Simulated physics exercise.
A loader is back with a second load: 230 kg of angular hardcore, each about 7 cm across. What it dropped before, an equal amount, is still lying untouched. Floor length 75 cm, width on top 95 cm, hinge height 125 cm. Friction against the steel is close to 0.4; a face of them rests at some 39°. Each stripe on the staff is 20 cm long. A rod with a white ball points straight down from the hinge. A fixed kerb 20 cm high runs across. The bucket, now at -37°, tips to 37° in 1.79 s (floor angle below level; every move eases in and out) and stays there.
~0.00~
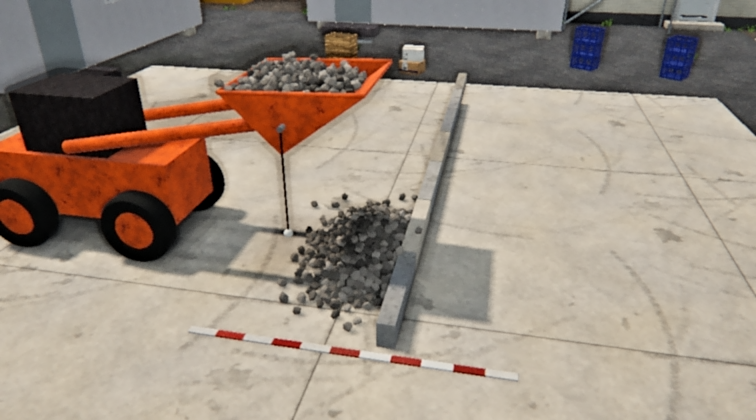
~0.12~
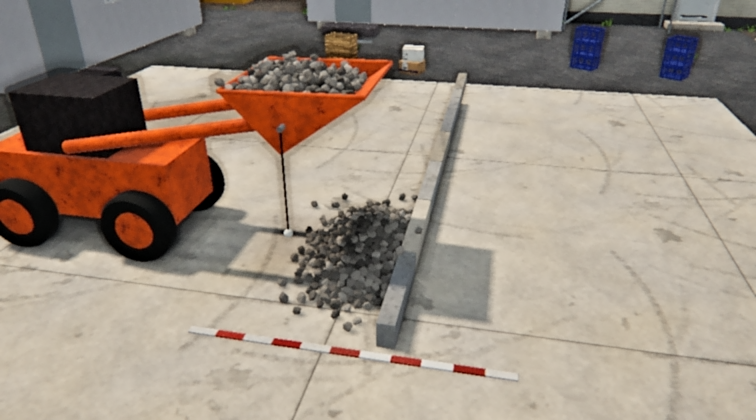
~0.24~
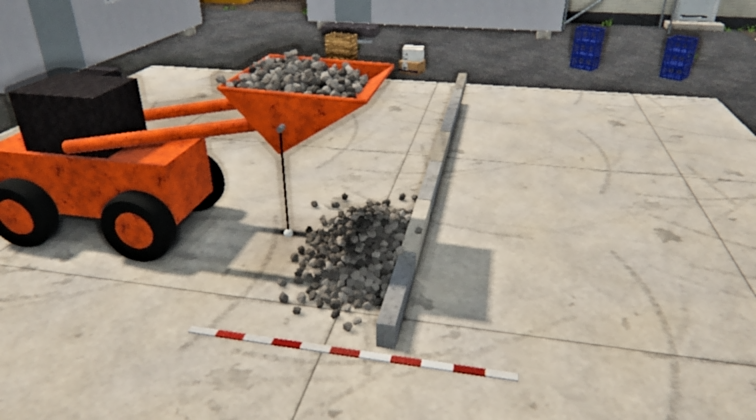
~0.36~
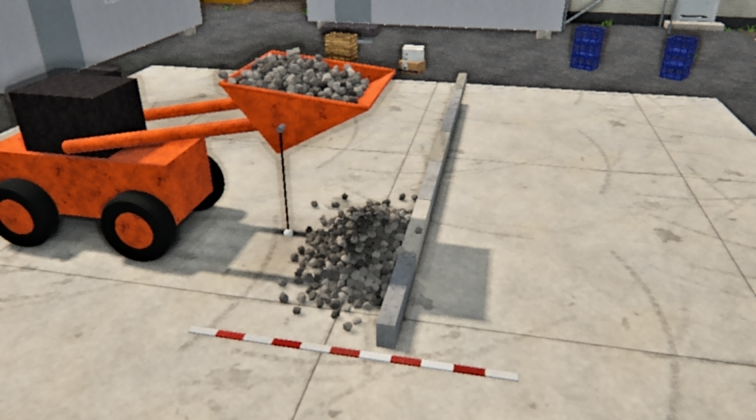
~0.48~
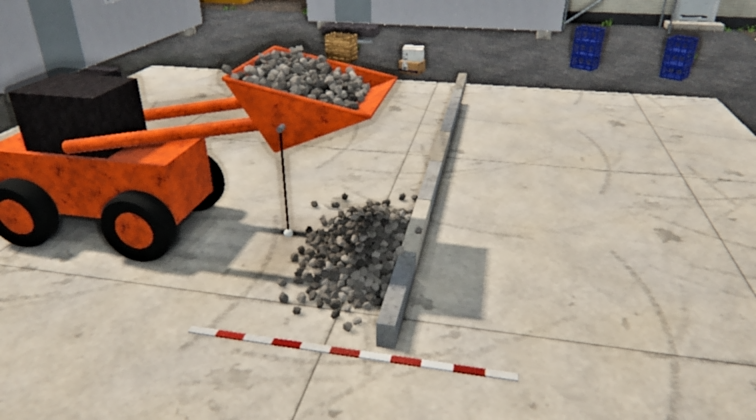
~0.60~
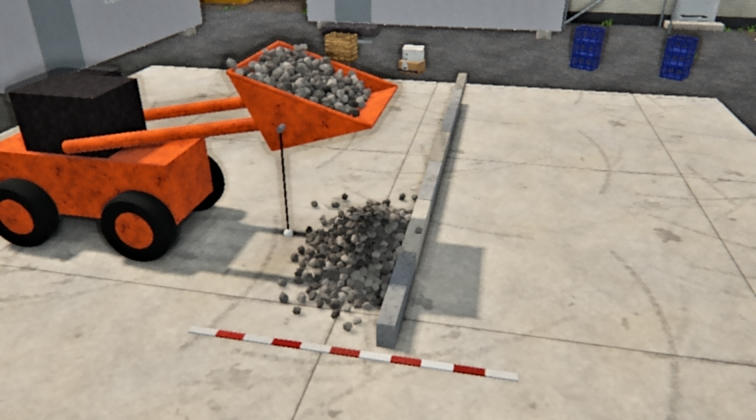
An orange loader with a black block on its back stands at the left of a pale concrete yard, seen from above, its raised bucket full of grey stones. A heap of darker stones lies against a low grey kerb, with a red-and-white staff in front and blue crates behind. The bucket slowly tilts forward, its right lip dipping slightly, while the view stays still.
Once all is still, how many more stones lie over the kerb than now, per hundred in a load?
Roughly 40 per cent of a load more.
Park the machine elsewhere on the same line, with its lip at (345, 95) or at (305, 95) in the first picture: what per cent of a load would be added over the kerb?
First some 15, then 0 per cent.
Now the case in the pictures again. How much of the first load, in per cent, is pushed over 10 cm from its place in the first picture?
Roughly 0 per cent of them.
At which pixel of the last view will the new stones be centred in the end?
Near (407, 243).
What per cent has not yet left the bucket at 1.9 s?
It holds some 45 per cent.
After 1.3 s the floor is at 25°; in per cent of one load, 100 in the bucket, 100 on this side of the kerb; the foremost stones are at (403, 245).
After 1.9 s the floor is at 37°; in per cent of one load, 44 in the bucket, 155 on this side of the kerb, 2 over the kerb; the foremost stones are at (435, 243).
After 2.2 s the floor is at 37°; in per cent of one load, 9 in the bucket, 172 on this side of the kerb, 19 over the kerb; the foremost stones are at (486, 258).
After 4.7 s the floor is at 37°; in per cent of one load, 0 in the bucket, 160 on this side of the kerb, 40 over the kerb; the foremost stones are at (535, 277). Net gain over the kerb, 40.
